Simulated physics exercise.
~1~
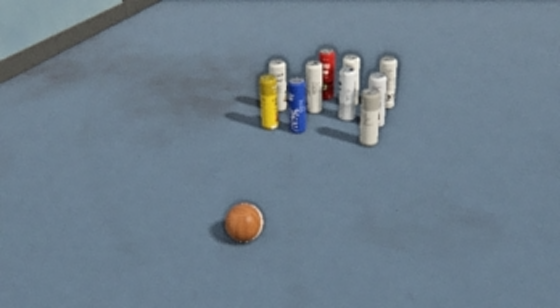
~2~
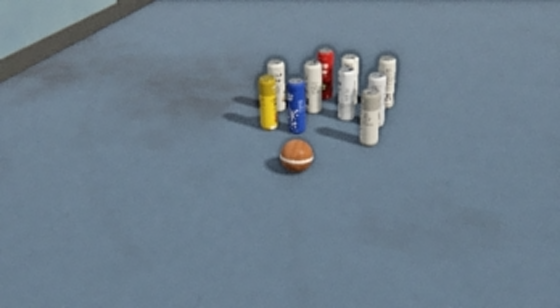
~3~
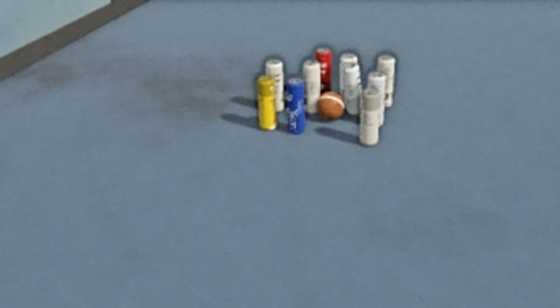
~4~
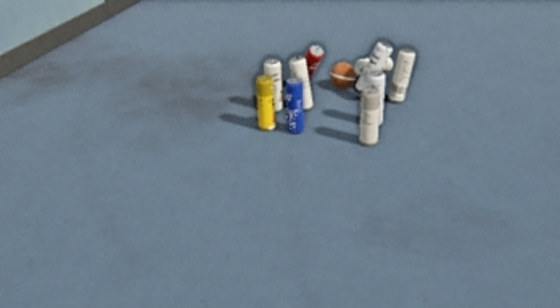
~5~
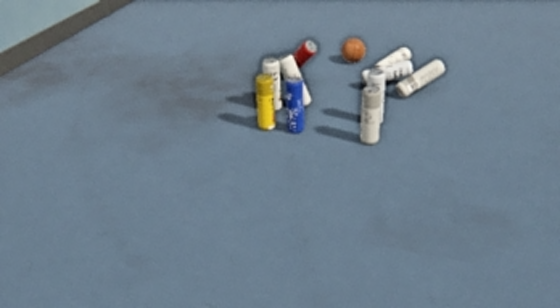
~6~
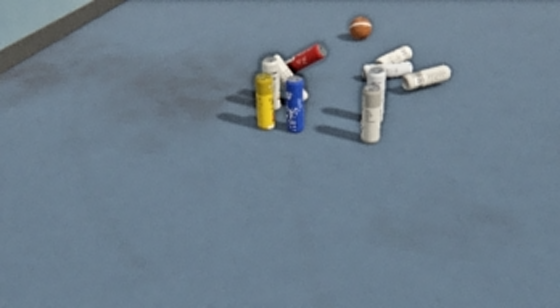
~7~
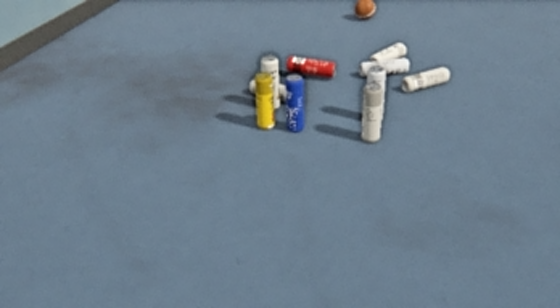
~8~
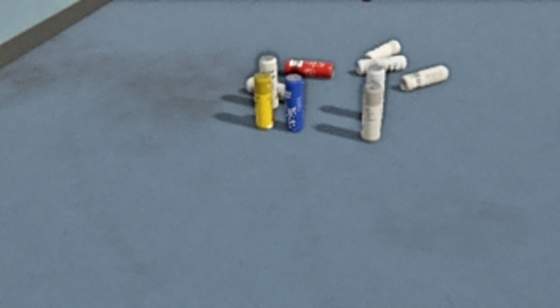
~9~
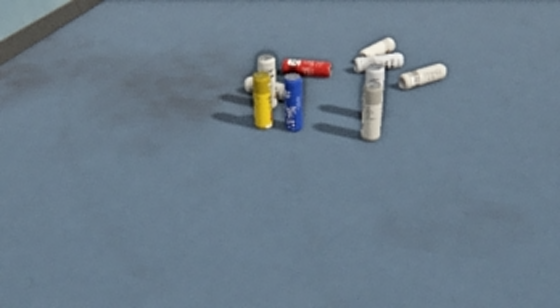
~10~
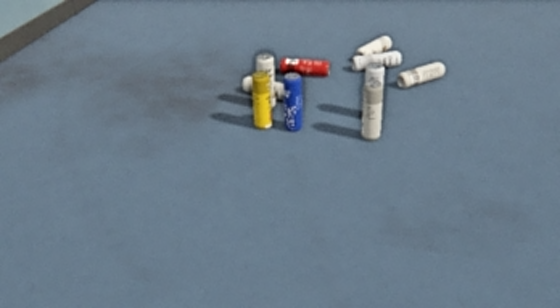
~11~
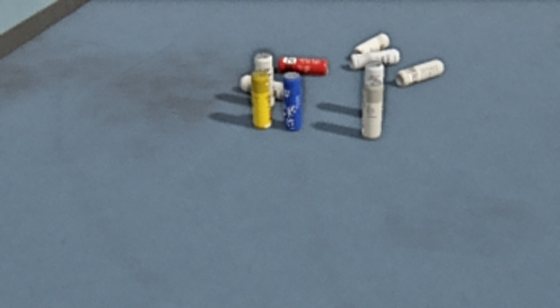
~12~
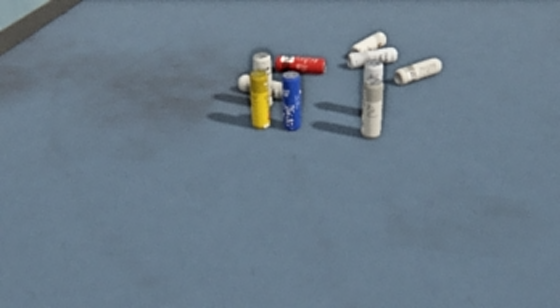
A wooden ball rolls into the standing tubes, topples several including the red one, and rolls away.
